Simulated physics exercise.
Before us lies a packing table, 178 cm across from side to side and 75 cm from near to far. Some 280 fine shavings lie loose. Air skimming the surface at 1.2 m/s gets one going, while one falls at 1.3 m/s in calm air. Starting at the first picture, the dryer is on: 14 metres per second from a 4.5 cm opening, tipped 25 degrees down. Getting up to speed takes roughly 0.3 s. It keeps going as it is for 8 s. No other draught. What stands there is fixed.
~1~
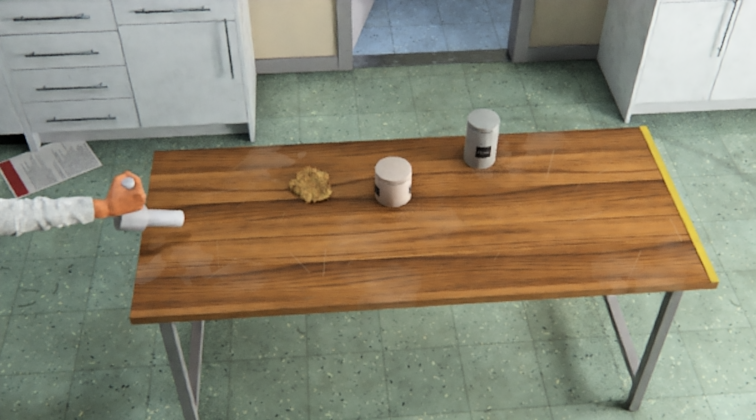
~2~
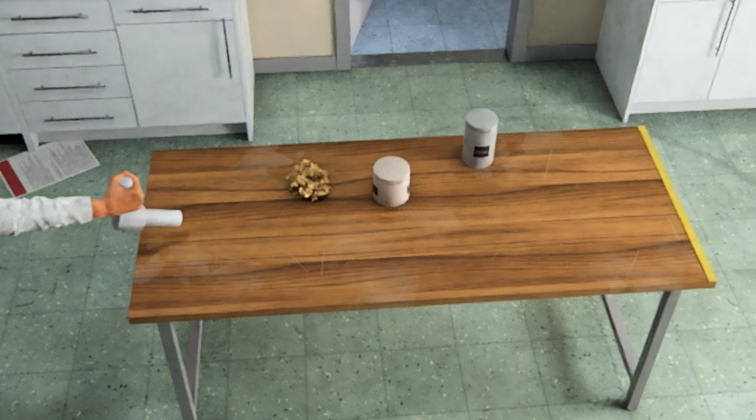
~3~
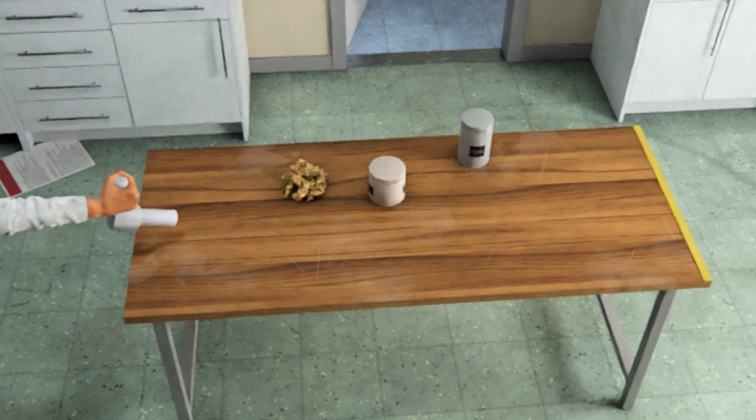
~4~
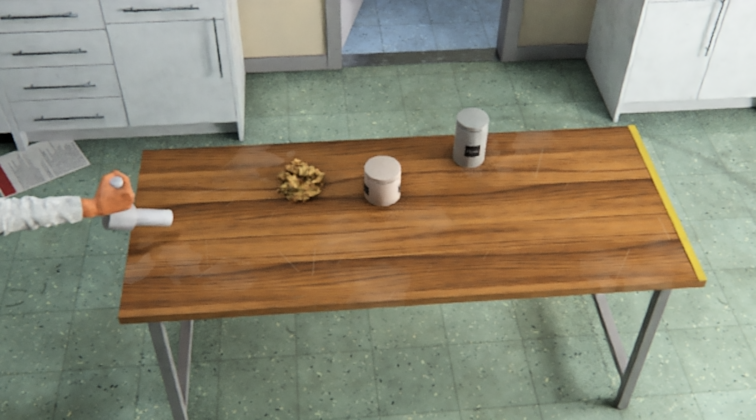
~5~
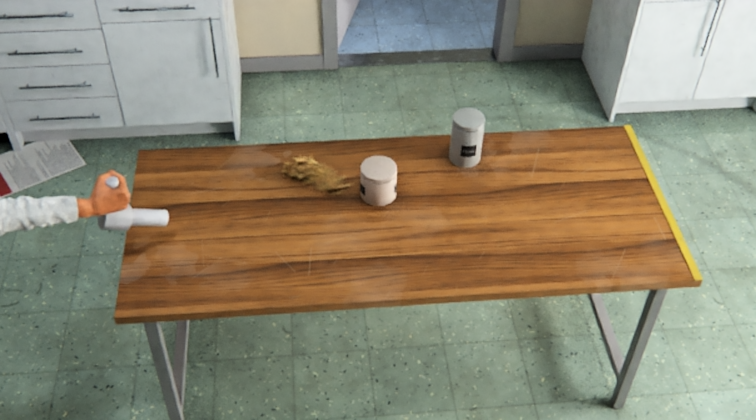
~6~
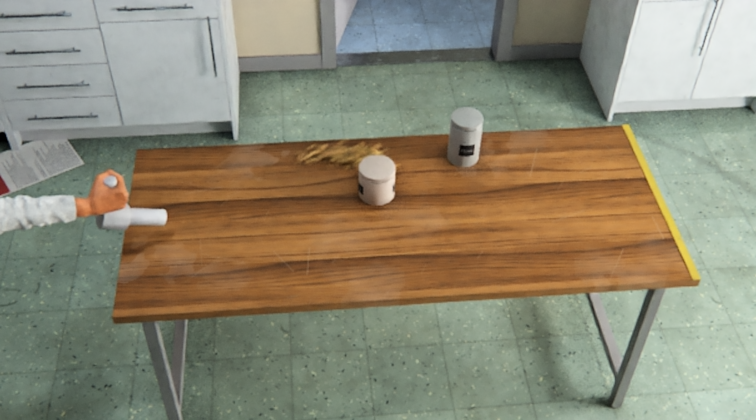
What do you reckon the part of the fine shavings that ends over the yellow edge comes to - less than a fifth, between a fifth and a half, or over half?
Roughly not even a fifth, I reckon.
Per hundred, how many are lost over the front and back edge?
0 % front, 90 % back.
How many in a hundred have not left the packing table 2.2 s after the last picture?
Some 5 per cent.
Then, 1.2 s after the last picture, 8 % are on the move or not yet settled, 0 % are over the yellow edge.
Then, 2.2 s after the last picture, 7 % are on the move or not yet settled, 0 % are over the yellow edge.
Then, 4.1 s after the last picture, 4 % are on the move or not yet settled, 2 % are over the yellow edge.
Then, 7.7 s after the last picture, at the end, 3 % are over the yellow edge.
